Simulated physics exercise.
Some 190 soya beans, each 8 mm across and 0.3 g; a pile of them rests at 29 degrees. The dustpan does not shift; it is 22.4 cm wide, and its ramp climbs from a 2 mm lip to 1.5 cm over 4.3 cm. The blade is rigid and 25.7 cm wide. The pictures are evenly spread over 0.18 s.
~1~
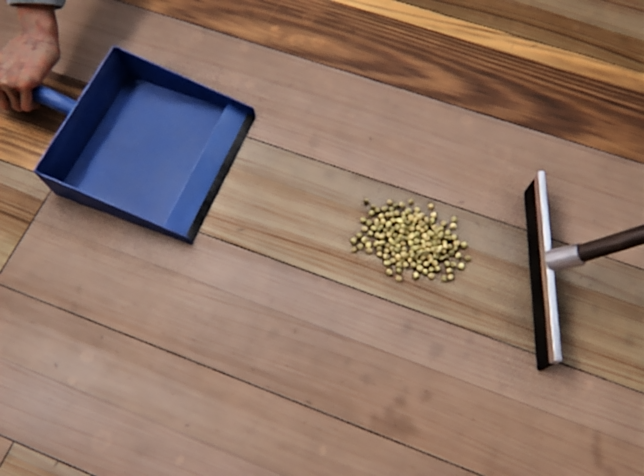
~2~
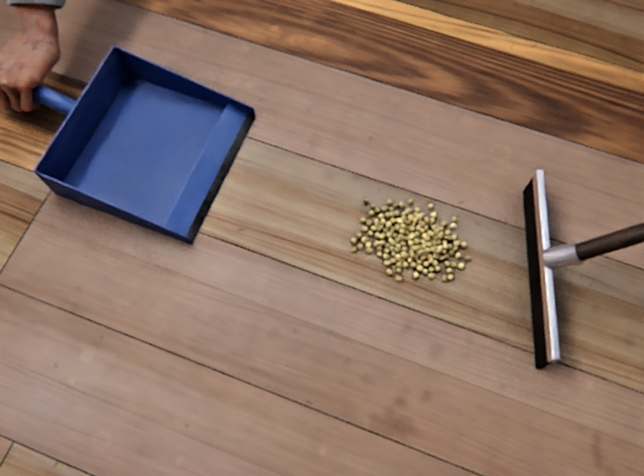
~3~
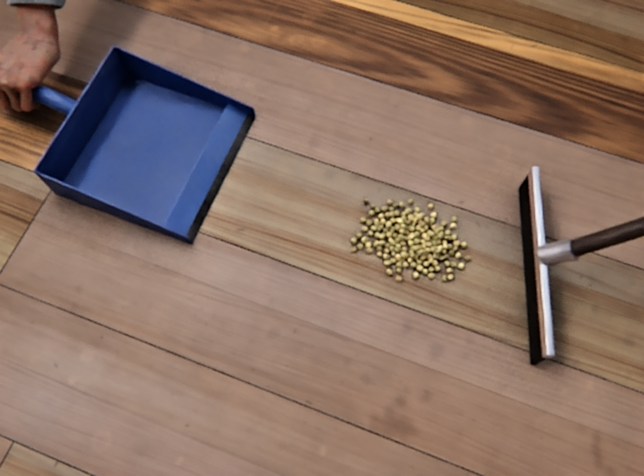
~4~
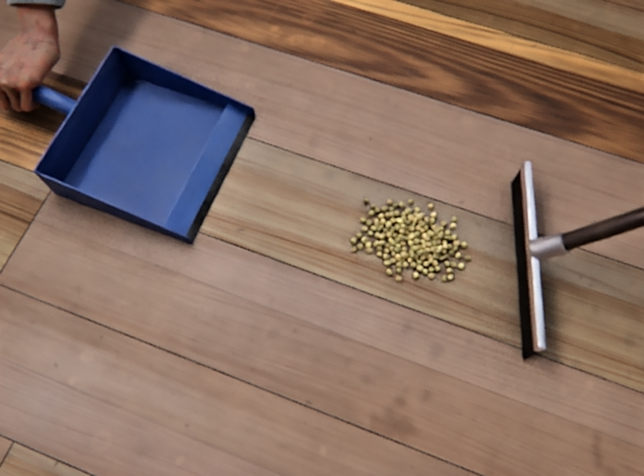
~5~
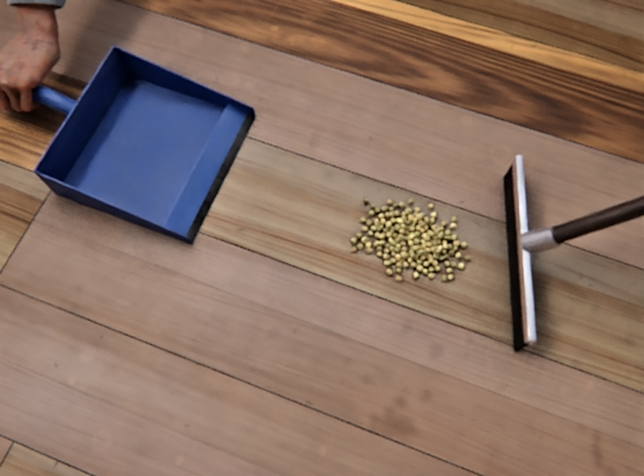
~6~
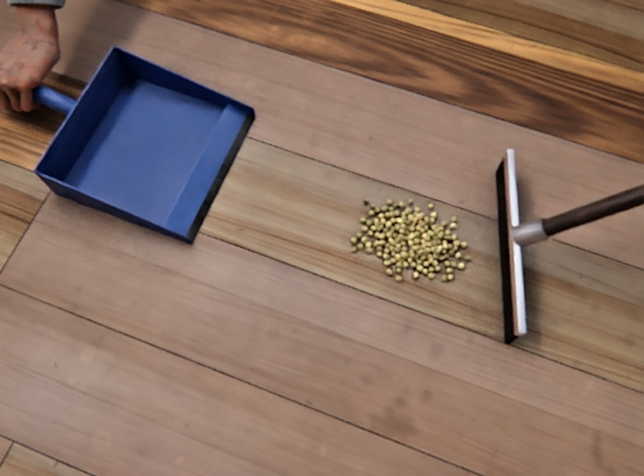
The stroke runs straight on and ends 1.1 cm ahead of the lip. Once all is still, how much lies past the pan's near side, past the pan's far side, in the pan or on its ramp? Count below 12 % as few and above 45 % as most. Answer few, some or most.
Past the pan's near side: Few; past the pan's far side: Few; in the pan or on its ramp: Few.
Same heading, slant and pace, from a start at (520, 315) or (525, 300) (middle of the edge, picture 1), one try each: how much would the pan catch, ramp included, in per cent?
About 0 and 0 per cent.
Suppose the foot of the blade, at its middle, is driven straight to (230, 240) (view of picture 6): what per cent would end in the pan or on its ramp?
About 10 per cent.
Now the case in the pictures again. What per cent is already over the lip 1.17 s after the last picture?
Some 0 per cent.
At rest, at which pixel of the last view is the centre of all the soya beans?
Near (323, 219).
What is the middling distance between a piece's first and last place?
Some 10 cm.
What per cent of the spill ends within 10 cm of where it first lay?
About 45 per cent.
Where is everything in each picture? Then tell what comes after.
Blade from (554, 360) to (539, 178), moved 0.0 cm, 0 of the pieces shifted so far; middle of the pieces at (411, 237); pan at (147, 151), in the first picture.
Blade from (553, 358) to (537, 176), moved 0.3 cm, 0 of the pieces shifted so far; middle of the pieces at (411, 237), in the second picture.
Blade from (547, 354) to (533, 173), moved 1.0 cm, 0 of the pieces shifted so far; middle of the pieces at (411, 237), in the third picture.
Blade from (539, 347) to (525, 168), moved 2.3 cm, 0 of the pieces shifted so far; middle of the pieces at (411, 237), in the fourth picture.
Blade from (529, 340) to (517, 162), moved 3.7 cm, 0 of the pieces shifted so far; middle of the pieces at (411, 237), in the fifth picture.
Blade from (520, 332) to (508, 156), moved 5.1 cm, 0 of the pieces shifted so far; middle of the pieces at (411, 237); pan at (147, 151), in the sixth picture.
Then, 0.46 s after the last picture, middle of the blade 24 cm from the lip; 0 % over the lip, far side 0 %, near side 0 %.
Then, 0.77 s after the last picture, middle of the blade 12 cm from the lip; 0 % over the lip, far side 5 %, near side 0 %.
Then, 1.17 s after the last picture, middle of the blade 5 cm from the lip; 0 % over the lip, far side 5 %, near side 0 %.
In the end, near side 0 %, far side 5 %, pan 0 %, in front of the lip or behind the blade 95 %.
